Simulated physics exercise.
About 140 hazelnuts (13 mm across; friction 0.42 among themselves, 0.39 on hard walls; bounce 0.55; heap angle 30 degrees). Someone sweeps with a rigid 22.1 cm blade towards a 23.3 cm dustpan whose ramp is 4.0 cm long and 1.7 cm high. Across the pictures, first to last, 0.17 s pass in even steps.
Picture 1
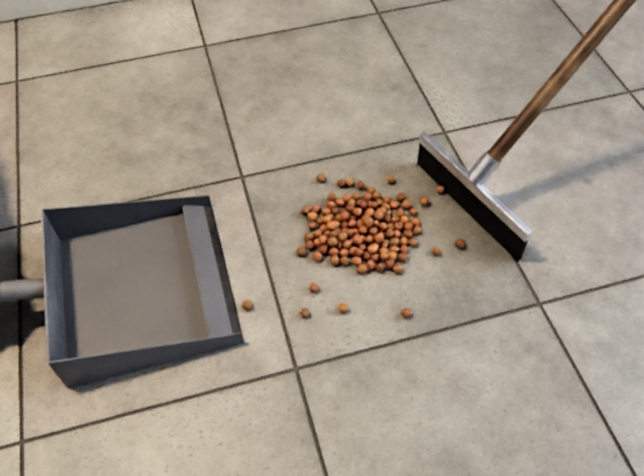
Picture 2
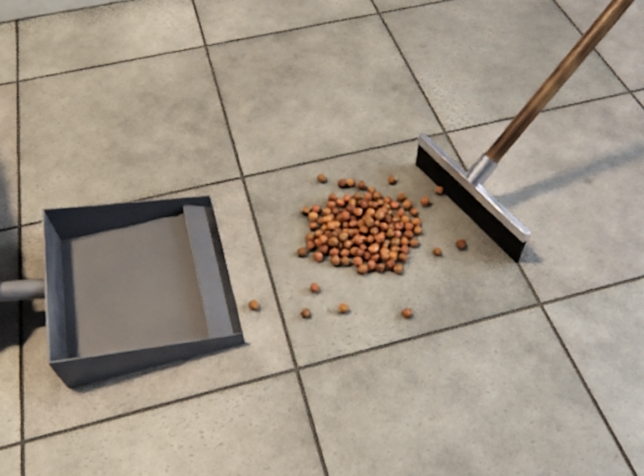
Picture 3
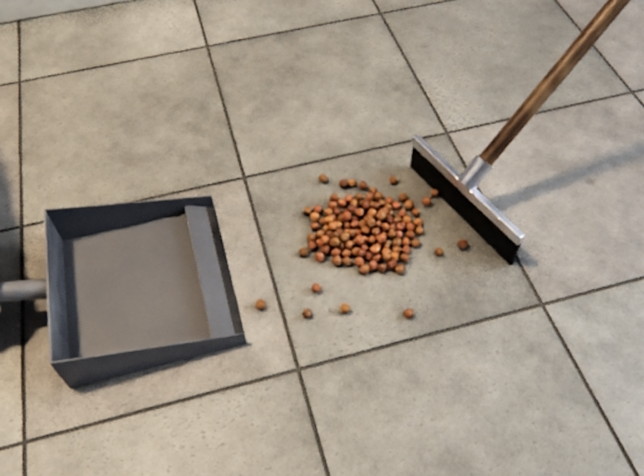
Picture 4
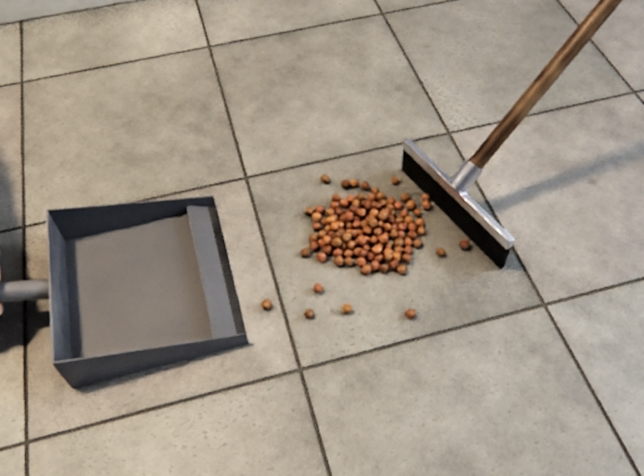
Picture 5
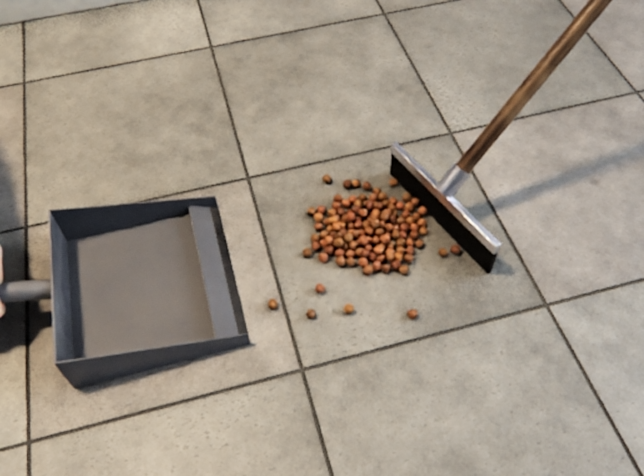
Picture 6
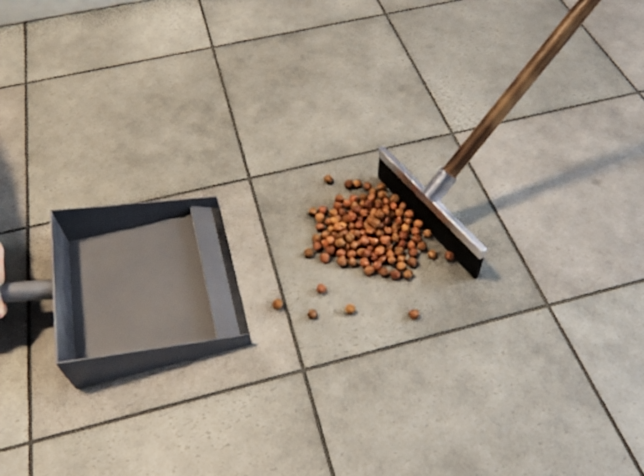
In the video, a pile of hazelnuts lies on a tiled floor between a grey dustpan on the left and a wooden-handled blade on the right, and the blade slides left into the pile's right edge, pushing some nuts.
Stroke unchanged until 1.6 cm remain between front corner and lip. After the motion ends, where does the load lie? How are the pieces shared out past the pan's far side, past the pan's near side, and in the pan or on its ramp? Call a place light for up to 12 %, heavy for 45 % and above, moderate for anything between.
Far side: Light; near side: Moderate; pan: Moderate.
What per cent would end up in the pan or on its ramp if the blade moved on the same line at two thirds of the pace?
Then roughly 20 per cent.
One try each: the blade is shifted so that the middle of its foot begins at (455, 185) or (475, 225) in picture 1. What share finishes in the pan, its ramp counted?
Roughly 20 % and 20 %.
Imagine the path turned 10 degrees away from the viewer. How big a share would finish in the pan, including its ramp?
Roughly 20 per cent would finish in the pan or on its ramp.
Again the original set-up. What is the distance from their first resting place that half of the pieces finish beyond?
Roughly 20 cm.
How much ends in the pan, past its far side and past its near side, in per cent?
The far side gets 5, the near side 20 and the pan 20.
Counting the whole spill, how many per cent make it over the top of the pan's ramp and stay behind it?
Estimate: Near 0 per cent of all.
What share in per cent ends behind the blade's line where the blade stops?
About 10 per cent.
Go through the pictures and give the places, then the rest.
In the first picture, blade from (526, 236) to (424, 140), moved 0.0 cm, 0 of the pieces shifted so far; middle of the pieces at (364, 230); pan at (132, 292).
In the second picture, blade from (524, 237) to (422, 141), moved 0.4 cm, 1 of the pieces shifted so far; middle of the pieces at (365, 230).
In the third picture, blade from (518, 240) to (416, 143), moved 1.5 cm, 2 of the pieces shifted so far; middle of the pieces at (366, 231).
In the fourth picture, blade from (508, 244) to (407, 146), moved 3.3 cm, 3 of the pieces shifted so far; middle of the pieces at (368, 231).
In the fifth picture, blade from (495, 249) to (395, 150), moved 5.5 cm, 7 of the pieces shifted so far; middle of the pieces at (370, 231).
In the sixth picture, blade from (481, 254) to (382, 154), moved 7.7 cm, 59 of the pieces shifted so far; middle of the pieces at (363, 234); pan at (140, 293).
Then, 0.18 s after the last picture, middle of the blade 16 cm from the lip; 0 % over the lip, far side 0 %, near side 5 %.
Then, 0.30 s after the last picture, middle of the blade 8 cm from the lip; 0 % over the lip, far side 5 %, near side 15 %.
Then, 0.55 s after the last picture, middle of the blade 5 cm from the lip; 25 % over the lip, far side 5 %, near side 20 %.
In the end, far side 5 %, near side 20 %, pan 20 %, in front of the lip or behind the blade 50 %.
